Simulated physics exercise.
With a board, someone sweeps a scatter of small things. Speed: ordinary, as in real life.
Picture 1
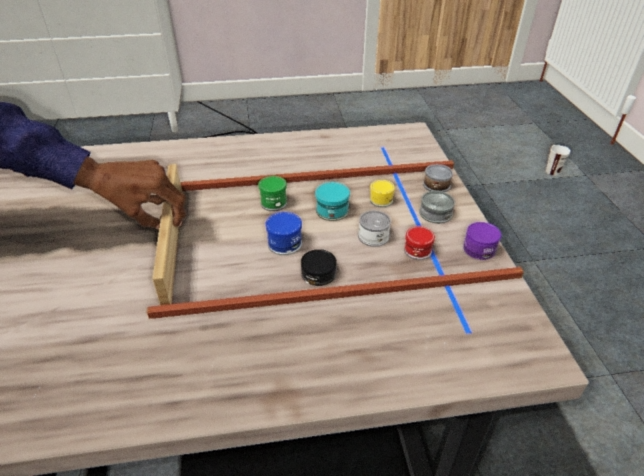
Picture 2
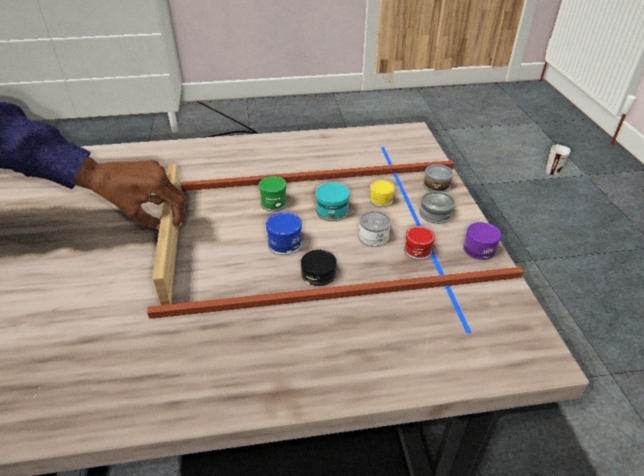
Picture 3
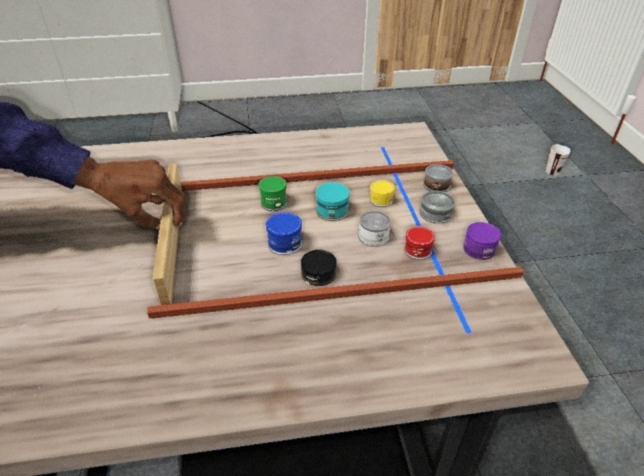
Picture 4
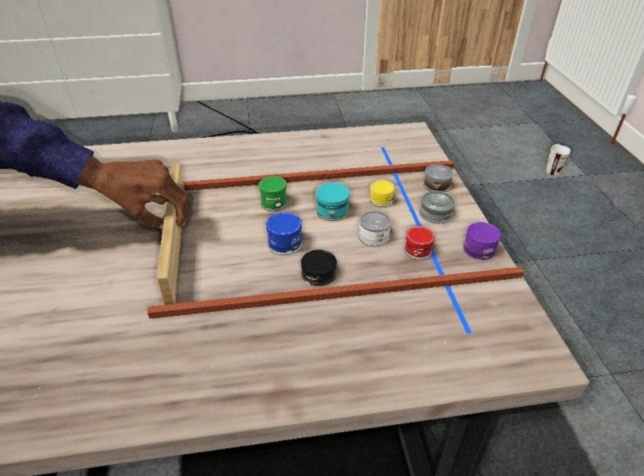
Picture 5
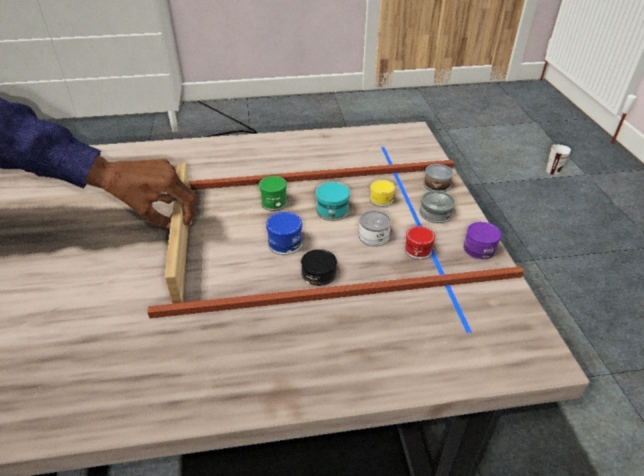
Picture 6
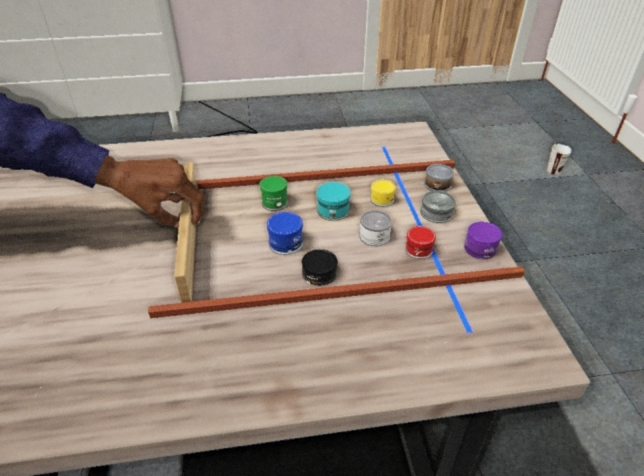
A wooden board held by a hand sliding slightly right between two rails, while the scattered colourful tubs ahead stay still.
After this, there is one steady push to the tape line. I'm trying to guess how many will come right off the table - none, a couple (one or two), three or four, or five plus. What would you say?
You'd see none of the bits go off the end there.
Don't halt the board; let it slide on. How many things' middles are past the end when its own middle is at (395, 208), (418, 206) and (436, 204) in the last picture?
In order: 0, 0, 0.
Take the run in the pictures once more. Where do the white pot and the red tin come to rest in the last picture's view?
You'll find the white pot at roughly (472, 222) and the red tin at roughly (460, 238).
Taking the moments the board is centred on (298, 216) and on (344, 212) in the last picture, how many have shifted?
The count reaches 3 first and 5 second.
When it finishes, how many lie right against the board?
It adds up to 4.
A little later, none off yet; purple tub at rest near (483, 241); brown pot at rest near (439, 178); grey tin at rest near (438, 206).
When it is over, the number that fall off is zero.
